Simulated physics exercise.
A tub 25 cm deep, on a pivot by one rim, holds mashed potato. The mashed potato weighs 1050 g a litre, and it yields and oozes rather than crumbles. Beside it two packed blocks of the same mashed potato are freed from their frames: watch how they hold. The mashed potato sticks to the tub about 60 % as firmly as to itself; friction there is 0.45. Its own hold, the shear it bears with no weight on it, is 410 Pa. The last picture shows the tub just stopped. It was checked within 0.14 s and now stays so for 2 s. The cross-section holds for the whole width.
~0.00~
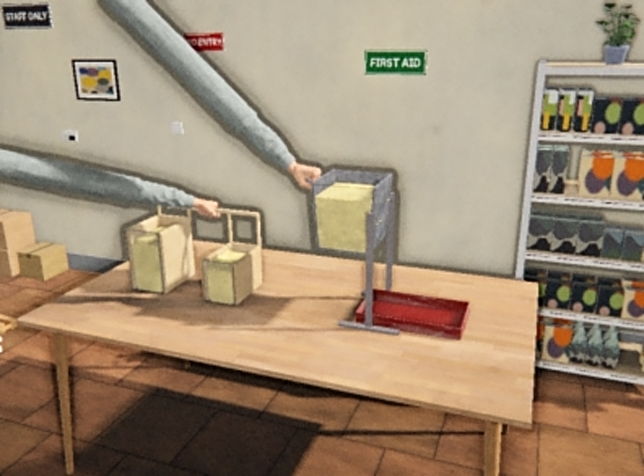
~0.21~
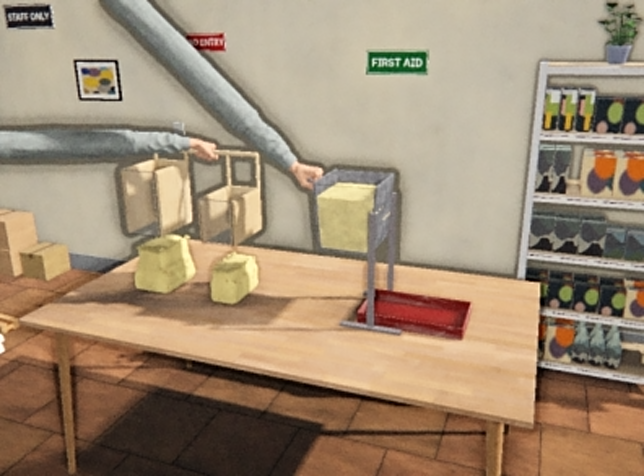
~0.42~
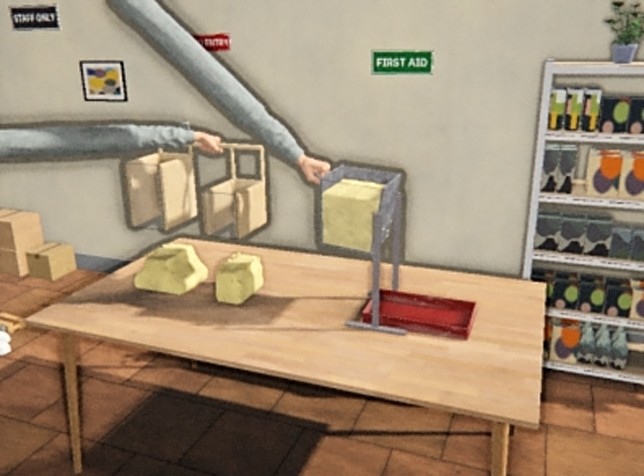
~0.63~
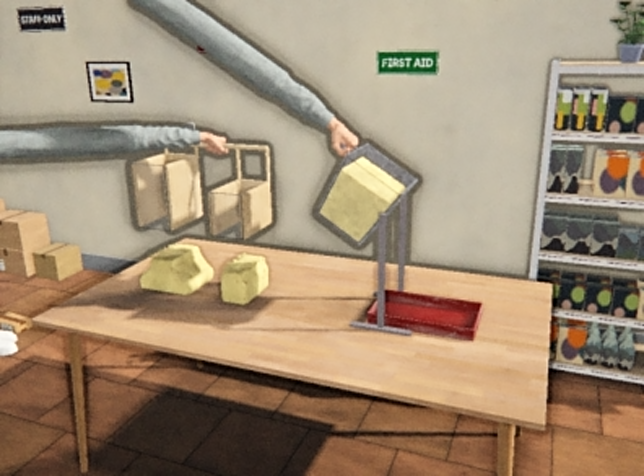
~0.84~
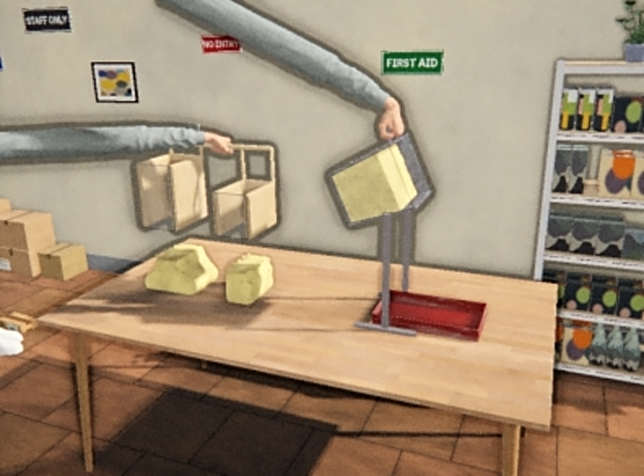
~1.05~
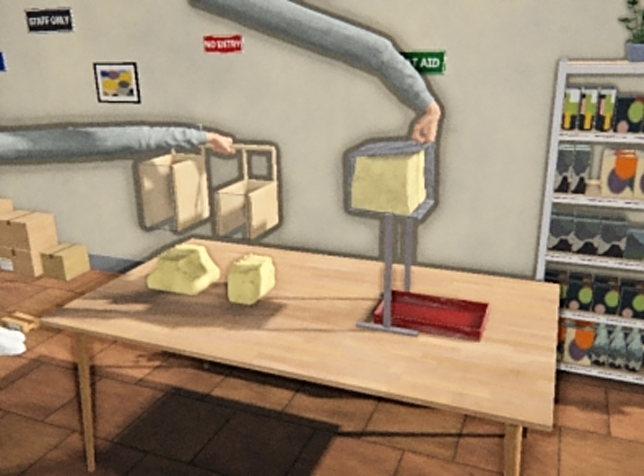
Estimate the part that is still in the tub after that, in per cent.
It comes to some 64 %.
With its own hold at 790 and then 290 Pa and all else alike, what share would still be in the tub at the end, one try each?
In turn about 100 %, 50 %.
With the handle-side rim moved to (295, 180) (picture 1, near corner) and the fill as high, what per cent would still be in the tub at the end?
It would be near 40 %.
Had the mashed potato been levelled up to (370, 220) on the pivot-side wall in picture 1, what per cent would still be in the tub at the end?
It would be near 100 %.
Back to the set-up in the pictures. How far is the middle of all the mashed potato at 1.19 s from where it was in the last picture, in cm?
Some 3 cm.
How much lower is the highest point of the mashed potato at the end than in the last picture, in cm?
Some 7 cm.
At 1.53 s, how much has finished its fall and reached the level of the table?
Near 0 %.
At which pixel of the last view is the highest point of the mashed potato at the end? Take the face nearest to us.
Near (387, 179).
By 1.19 s, the tub is at 88 degrees and holds 99 %.
By 1.36 s, the tub is at 88 degrees and holds 82 %.
By 1.53 s, the tub is at 88 degrees and holds 69 %.
By 1.70 s, the tub is at 88 degrees and holds 64 %.
By 3.05 s, at the end, the tub is at 88 degrees and holds 64 %.
